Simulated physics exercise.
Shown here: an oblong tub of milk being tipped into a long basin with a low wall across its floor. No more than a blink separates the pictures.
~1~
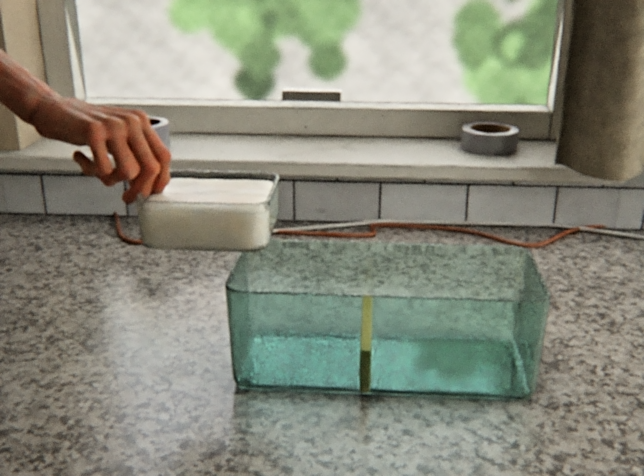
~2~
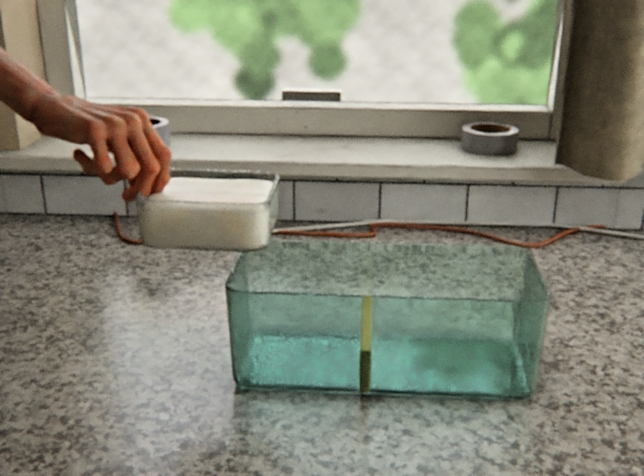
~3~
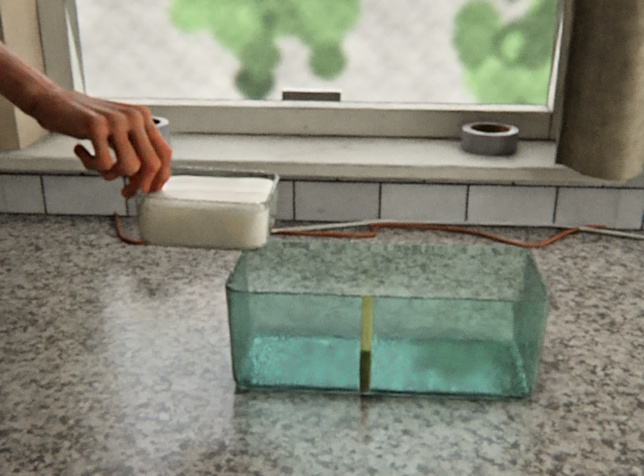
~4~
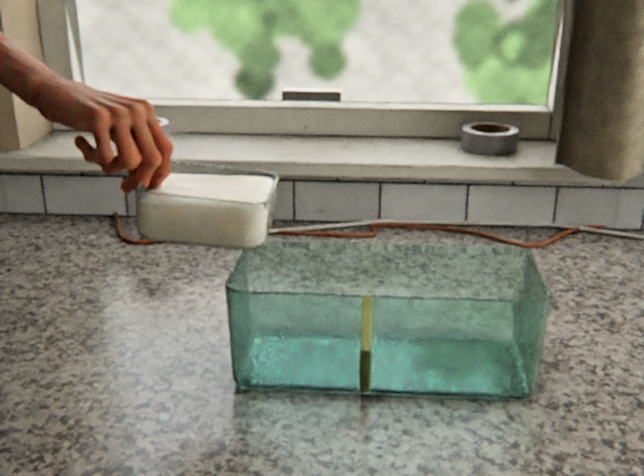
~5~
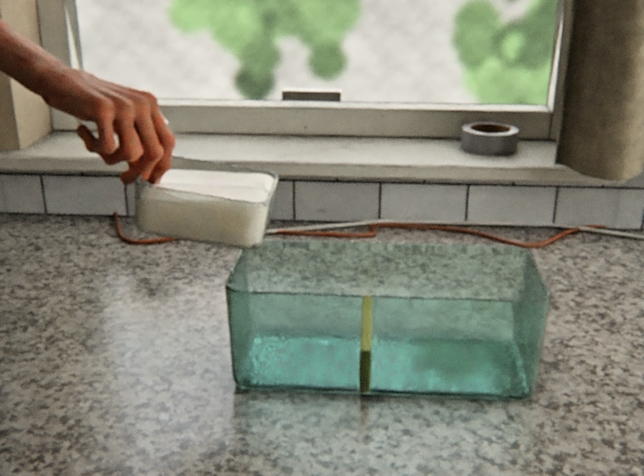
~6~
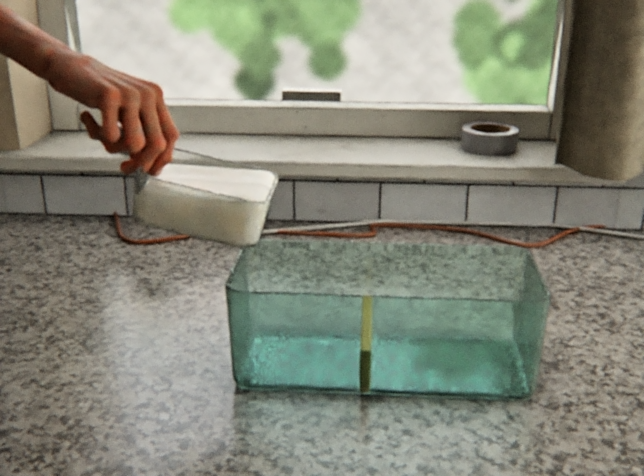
On a speckled countertop beneath a window, a hand holds an oblong tub of milk above the left end of a long greenish basin with a low wall inside, then gradually raises the tub's left side, tilting it rightward.
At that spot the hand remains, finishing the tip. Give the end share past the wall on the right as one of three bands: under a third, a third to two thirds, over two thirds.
Short answer, the right side holds a middle share of a third to two thirds.
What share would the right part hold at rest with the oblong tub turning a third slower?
Around 20 percent ends up there.
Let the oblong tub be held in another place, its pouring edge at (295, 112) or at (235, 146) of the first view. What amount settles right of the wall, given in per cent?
First place gives some 75 %, second place some 10 %.
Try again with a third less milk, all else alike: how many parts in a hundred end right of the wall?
Roughly 10 in a hundred.
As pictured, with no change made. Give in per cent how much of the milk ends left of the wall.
Share approx. 50 per cent.
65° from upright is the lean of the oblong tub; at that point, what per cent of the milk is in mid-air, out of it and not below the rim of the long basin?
Share out of both vessels: Approx. 40 %.
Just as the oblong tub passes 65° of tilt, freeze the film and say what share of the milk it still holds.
Close to 40 parts in a hundred remain.
A moment on, the oblong tub is tipped part way and 40 per cent is still to pour, 19 is left of the wall and 0 right of it.
Next, the oblong tub is tipped on its side and 7 per cent is still to pour, 39 is left of the wall and 45 right of it.
Then the oblong tub is tipped on its side and 1 per cent is still to pour, 50 is left of the wall and 44 right of it.
Later the oblong tub is tipped on its side and 0 per cent is still to pour, 52 is left of the wall and 45 right of it.
At rest 52 per cent lies left of the wall, 45 right of it and 4 outside.
